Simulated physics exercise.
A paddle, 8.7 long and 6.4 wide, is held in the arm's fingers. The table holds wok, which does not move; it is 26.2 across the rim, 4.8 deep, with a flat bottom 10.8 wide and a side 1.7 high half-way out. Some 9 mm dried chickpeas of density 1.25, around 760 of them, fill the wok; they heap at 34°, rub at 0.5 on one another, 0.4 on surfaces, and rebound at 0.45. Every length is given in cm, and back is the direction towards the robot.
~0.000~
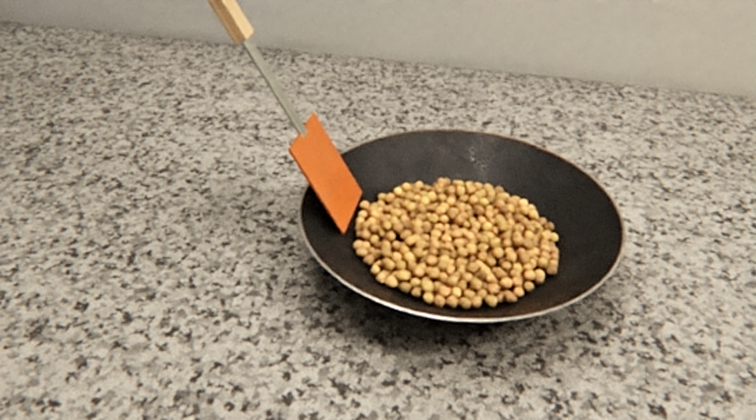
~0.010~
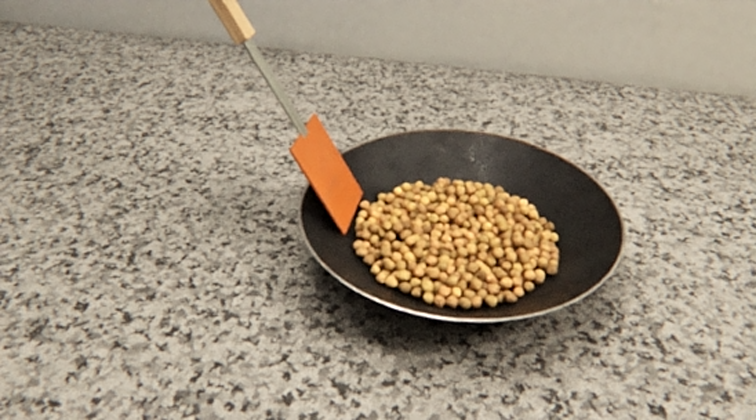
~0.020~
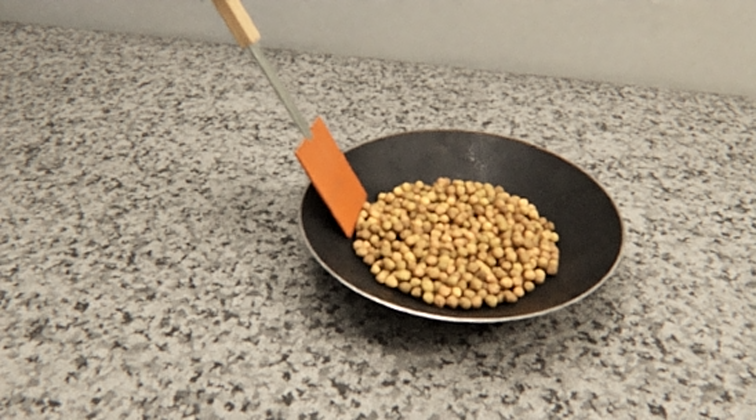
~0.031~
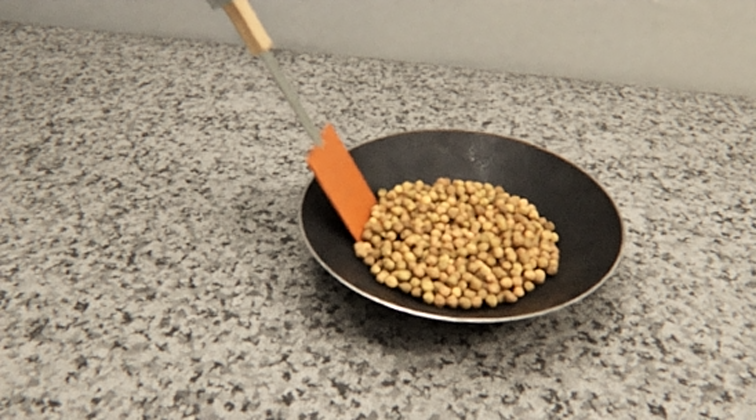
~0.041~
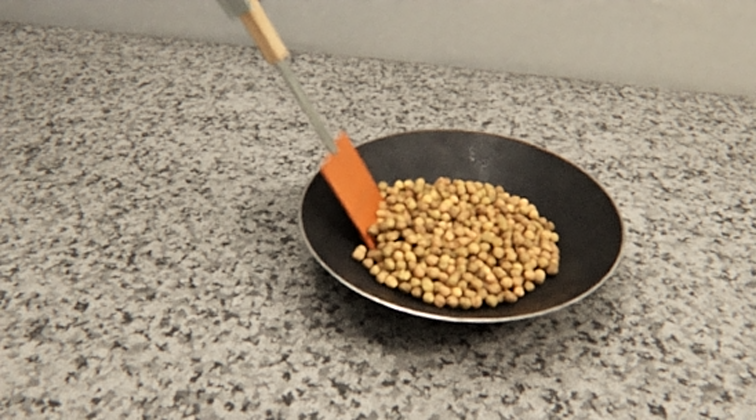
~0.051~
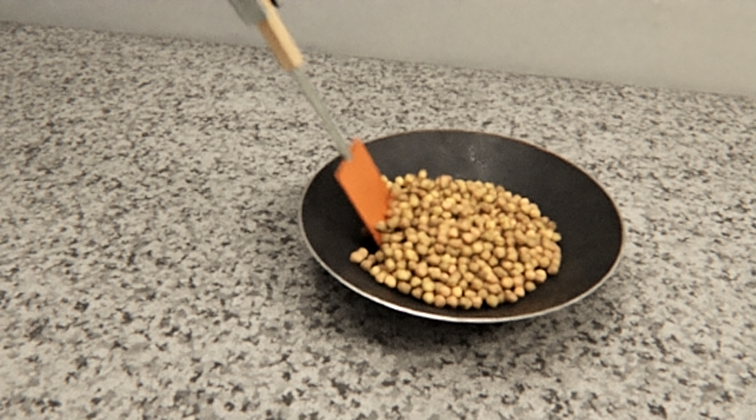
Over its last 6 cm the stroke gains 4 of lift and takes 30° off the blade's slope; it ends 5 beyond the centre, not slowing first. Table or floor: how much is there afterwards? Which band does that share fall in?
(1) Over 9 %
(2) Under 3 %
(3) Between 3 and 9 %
Option 1: Over 9 %.
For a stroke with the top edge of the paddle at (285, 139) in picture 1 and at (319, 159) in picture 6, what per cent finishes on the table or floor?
My guess would be close to 5 per cent.
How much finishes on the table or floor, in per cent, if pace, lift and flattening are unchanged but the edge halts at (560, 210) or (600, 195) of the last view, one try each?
Around 30 per cent for the first try and 35 per cent for the second.
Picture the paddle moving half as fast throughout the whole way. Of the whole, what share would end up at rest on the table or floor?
Roughly 0 in a hundred.
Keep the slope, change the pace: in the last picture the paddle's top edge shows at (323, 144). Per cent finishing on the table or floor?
My guess is around 0 percent.
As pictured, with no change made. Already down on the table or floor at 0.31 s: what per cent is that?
Share at that moment: About 10 %.
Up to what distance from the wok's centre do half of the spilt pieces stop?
About 40 cm out from the centre.
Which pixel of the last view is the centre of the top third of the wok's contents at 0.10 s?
It is centred at roughly (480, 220).
After 0.08 s, sloping 61°, highest piece 6 above the table; 759 in the wok.
After 0.10 s, sloping 51°, highest piece 7 above the table; 759 in the wok.
After 0.31 s, sloping 31°, highest piece 7 above the table; 664 in the wok, 89 on the table or floor, 6 on the blade or in flight.
After 1.36 s, sloping 31°, highest piece 5 above the table; 664 in the wok, 95 on the table or floor.
At rest, 664 in the wok, 95 on the table or floor. That is 13 % on the table or floor.
